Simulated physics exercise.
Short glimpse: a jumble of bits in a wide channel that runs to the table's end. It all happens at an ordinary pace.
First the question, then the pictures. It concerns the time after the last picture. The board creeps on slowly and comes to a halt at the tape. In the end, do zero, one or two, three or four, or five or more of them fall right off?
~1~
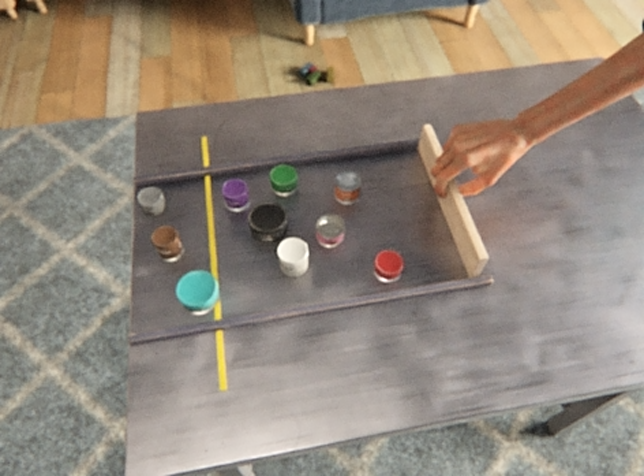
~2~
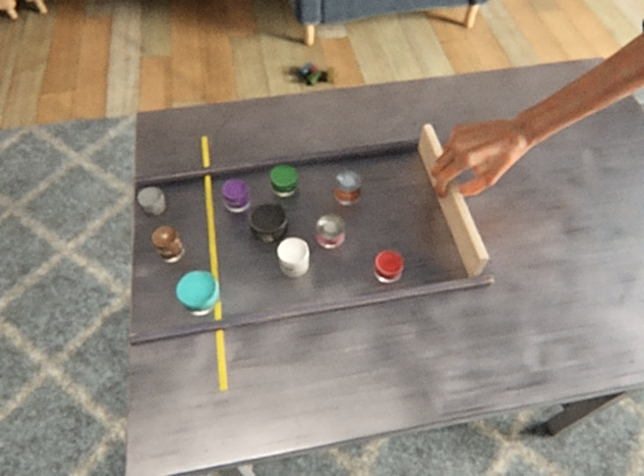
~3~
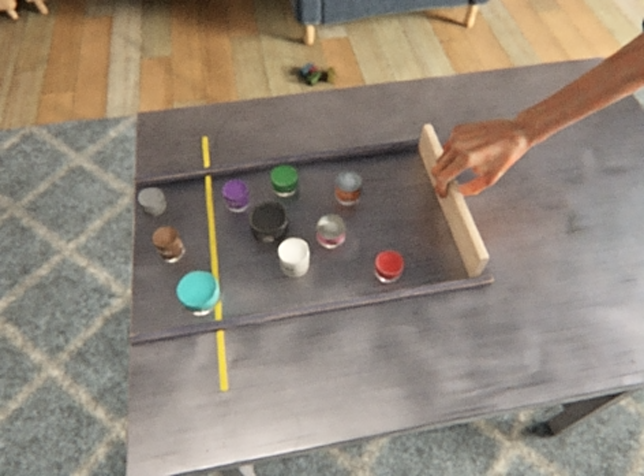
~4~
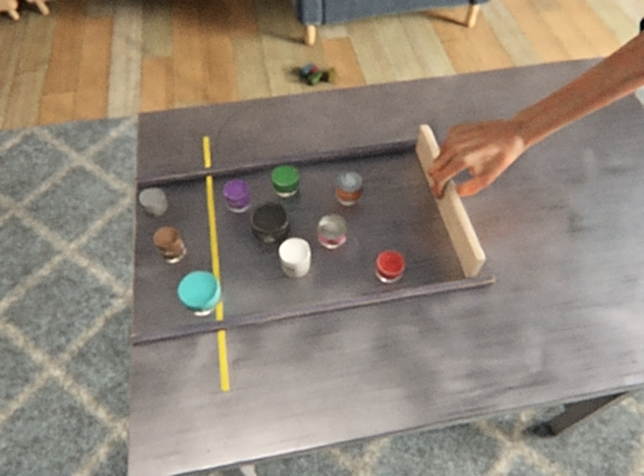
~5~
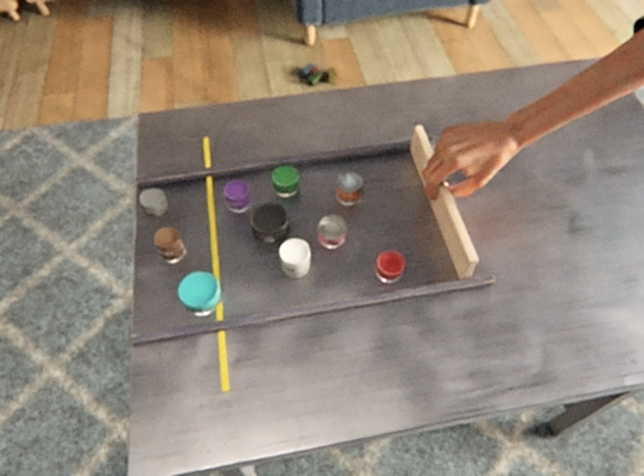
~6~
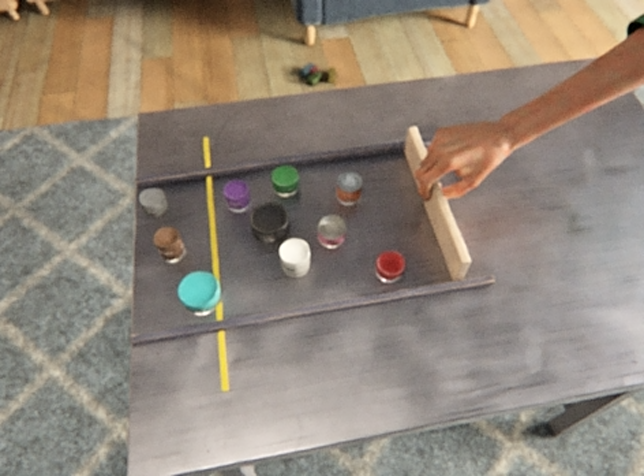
The edge claims none.
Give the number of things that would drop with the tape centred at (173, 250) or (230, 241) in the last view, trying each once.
Try 1: 3; try 2: 0.
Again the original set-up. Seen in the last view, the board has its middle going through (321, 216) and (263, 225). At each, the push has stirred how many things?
I get 3 at the one place and 7 at the other.
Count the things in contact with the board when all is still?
That makes 5.
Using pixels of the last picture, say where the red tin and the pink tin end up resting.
Taking them in turn, first comes (203, 303), then (199, 252).
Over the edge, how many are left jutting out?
Tally: 0.
Early on, none off yet; grey tub at rest near (154, 202); brown pot at rest near (170, 244); turquoise tin at rest near (200, 293).
Finally, the number that fall off is zero.
